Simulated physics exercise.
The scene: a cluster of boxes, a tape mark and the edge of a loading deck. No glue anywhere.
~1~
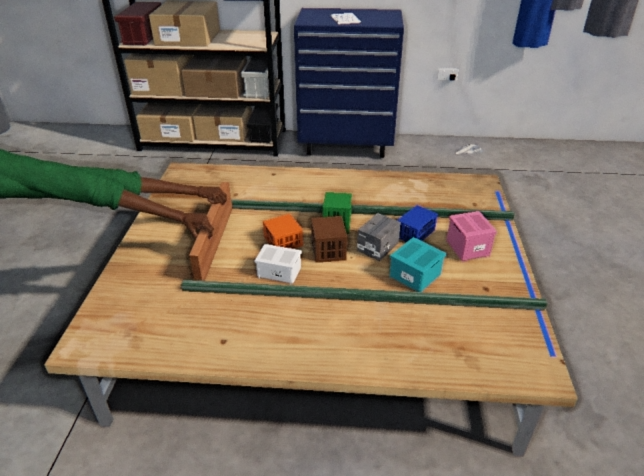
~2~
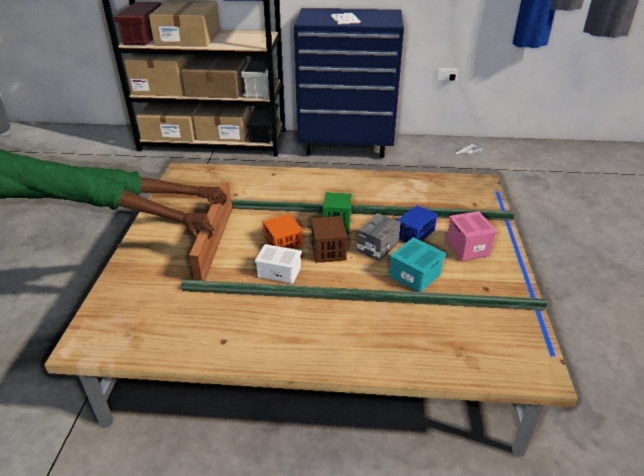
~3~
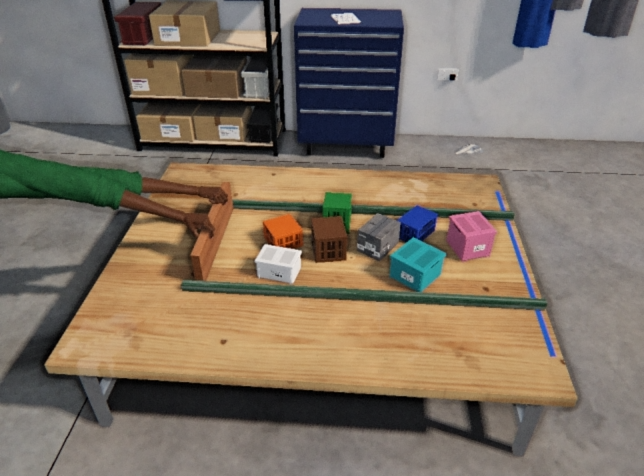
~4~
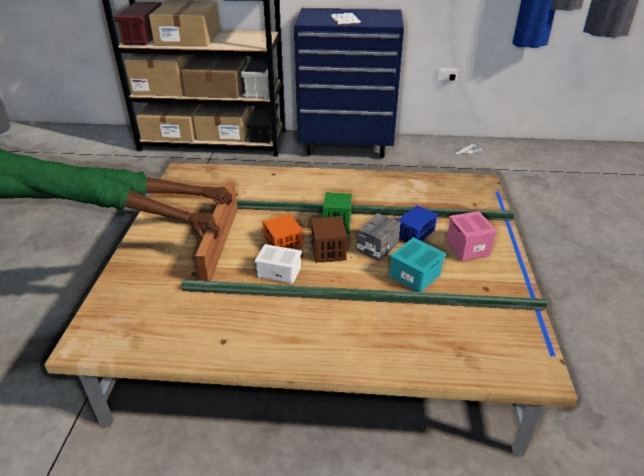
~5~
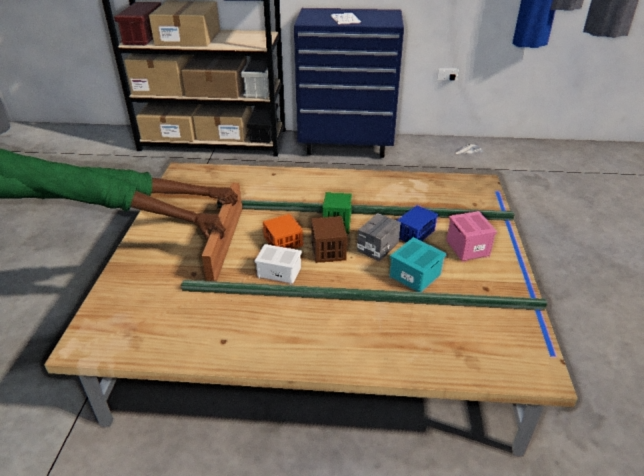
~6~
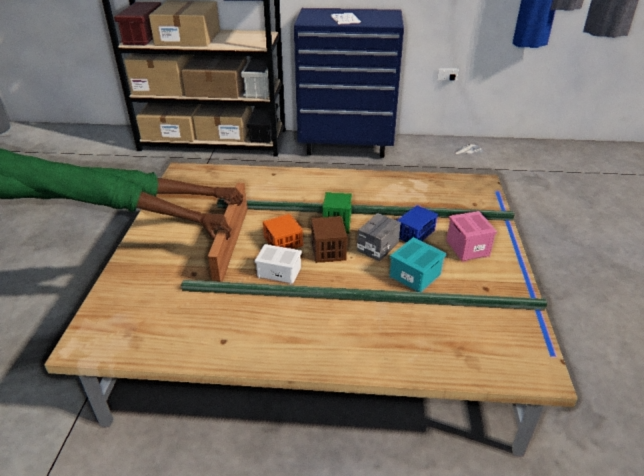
Two hands slide a wooden plank slightly right toward a group of colorful, motionless boxes.
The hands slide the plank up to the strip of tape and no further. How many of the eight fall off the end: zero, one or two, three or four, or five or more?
The number that fall off is five or more.
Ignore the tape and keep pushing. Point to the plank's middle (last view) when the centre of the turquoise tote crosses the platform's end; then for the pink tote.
Near (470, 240) and (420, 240).
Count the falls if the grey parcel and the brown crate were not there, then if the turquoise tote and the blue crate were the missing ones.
The counts: 6 and 6.
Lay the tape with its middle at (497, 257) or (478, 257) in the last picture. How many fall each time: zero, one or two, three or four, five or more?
For each place: Five or more; three or four.
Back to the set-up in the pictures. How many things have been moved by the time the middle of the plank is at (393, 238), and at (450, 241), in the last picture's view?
First 8, then 8.
A little later, none off yet; pink tote at rest near (470, 237); blue crate shifted about its own width near (435, 220); turquoise tote shifted a little near (422, 268).
When it is over, the number that fall off is five or more; down, orange crate, white tote, brown crate, green crate, grey parcel, turquoise tote, blue crate and pink tote.
